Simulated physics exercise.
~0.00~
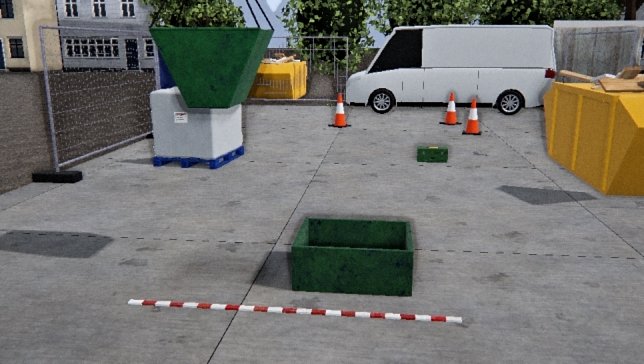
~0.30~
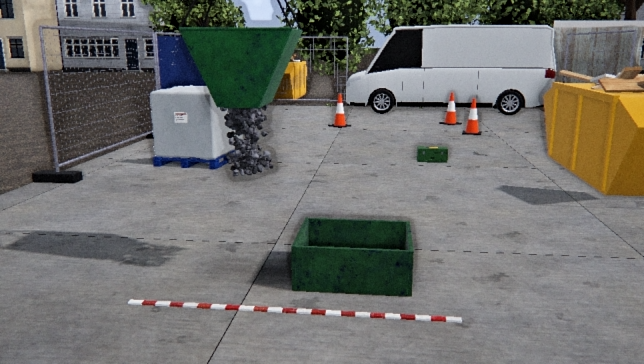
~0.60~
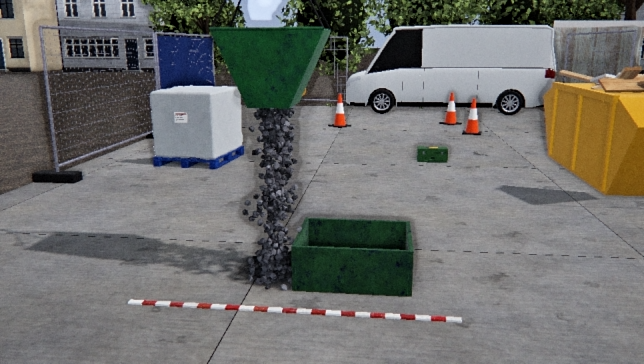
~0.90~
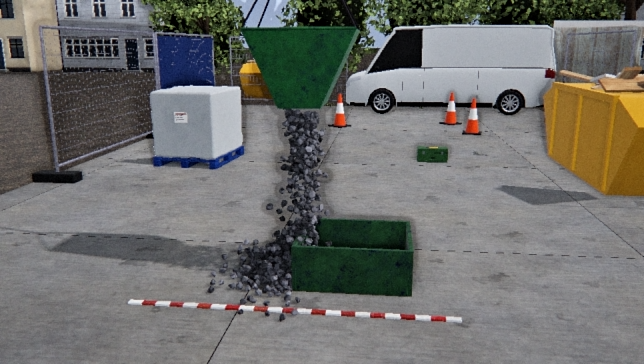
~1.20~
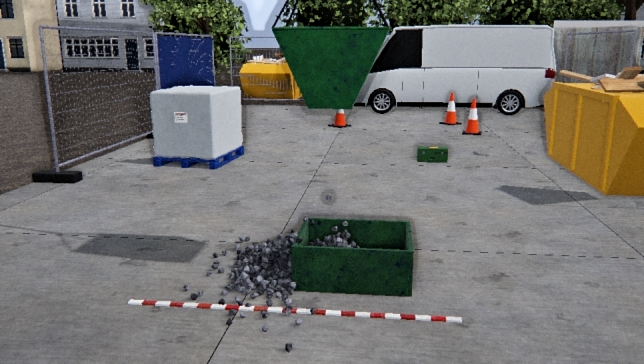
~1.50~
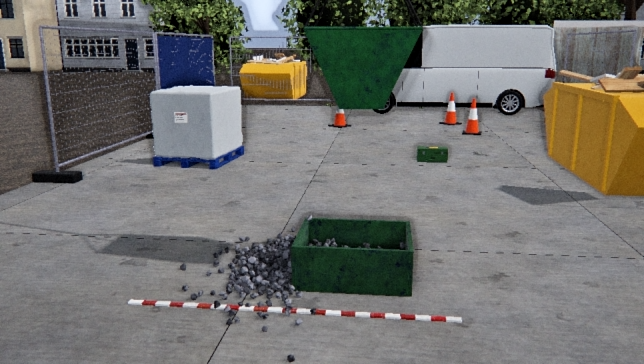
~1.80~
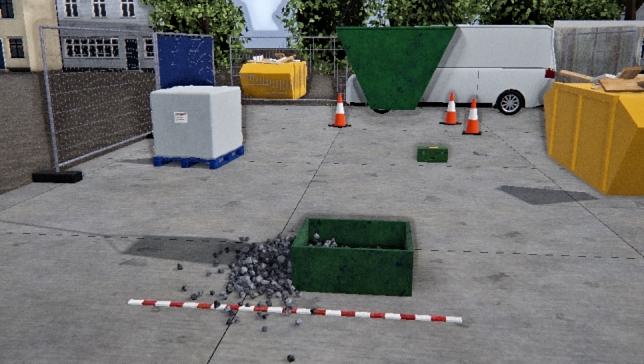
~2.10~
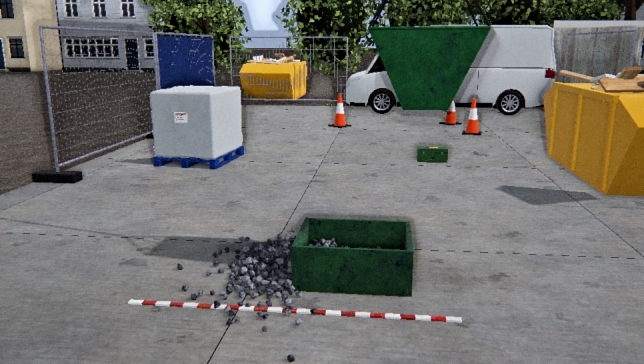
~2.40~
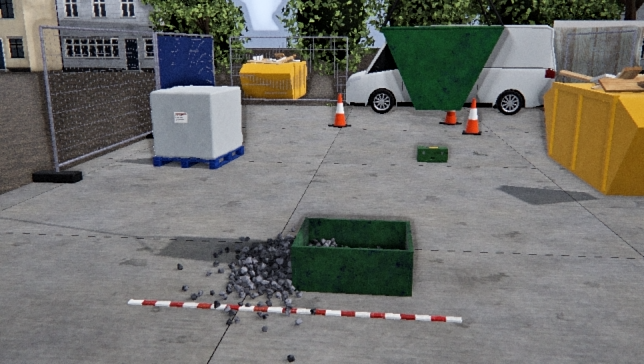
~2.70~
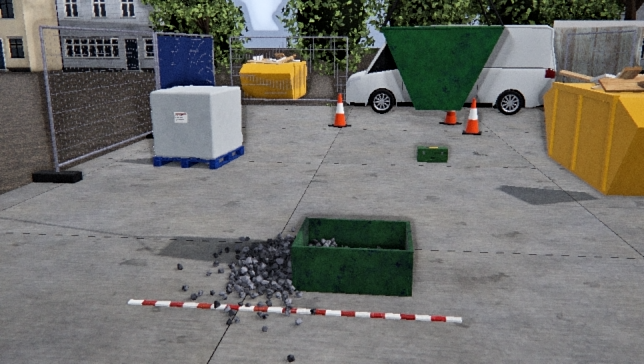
A green skip moved right across a concrete yard, pouring grey stones from its bottom onto the ground and then into a green bin. It emptied and stopped before a white van, leaving a heap left of the bin and many stones inside.
